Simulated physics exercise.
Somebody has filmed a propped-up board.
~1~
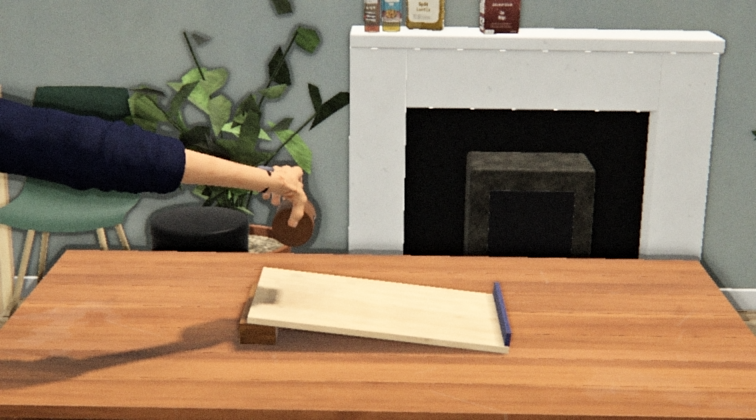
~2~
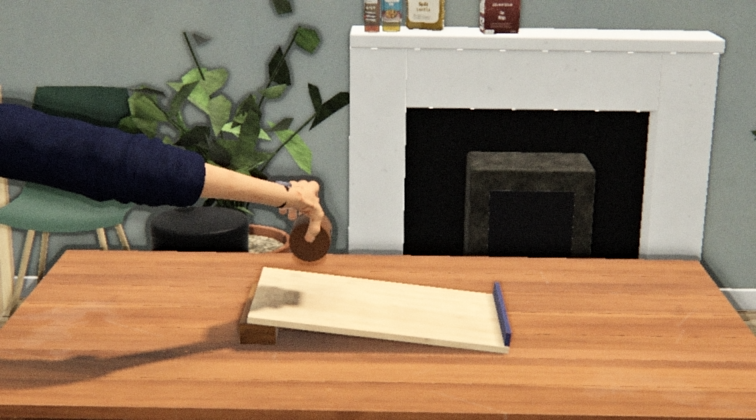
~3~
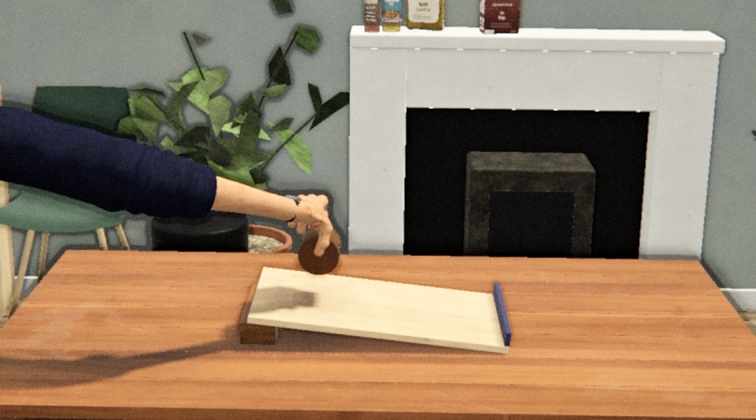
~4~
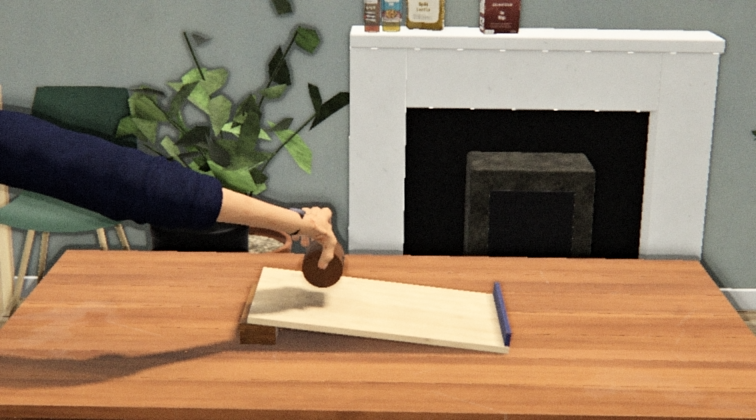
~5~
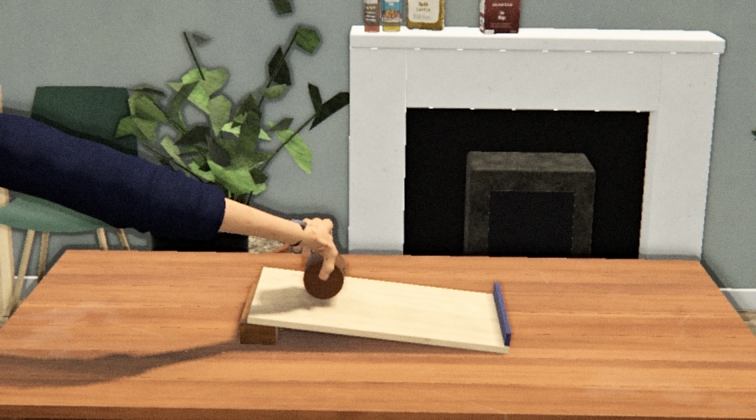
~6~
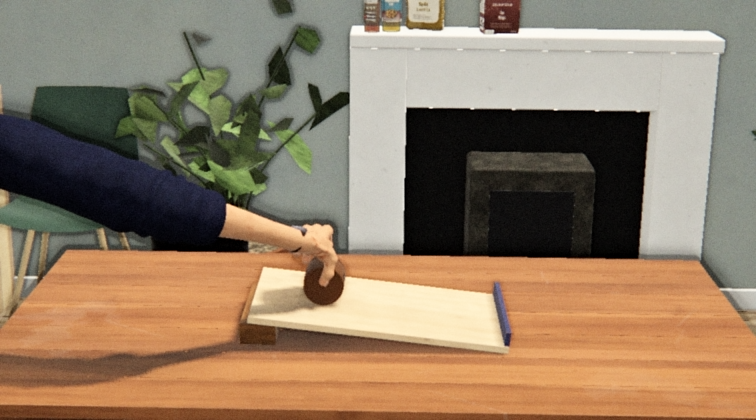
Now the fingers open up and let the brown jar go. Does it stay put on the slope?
Seems it's heading lower there, really.
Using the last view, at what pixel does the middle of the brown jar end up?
End point in the final view: About (482, 298).
Then, 0.70 s past the last view, brown jar displaced about its own width near (375, 285).
Then, 1.00 s past the last view, brown jar displaced well along near (438, 293).
Finally, moved from the start, brown jar. Final places as the last picture's camera would see them, brown jar near (482, 298). The brown jar slides or rolls down.
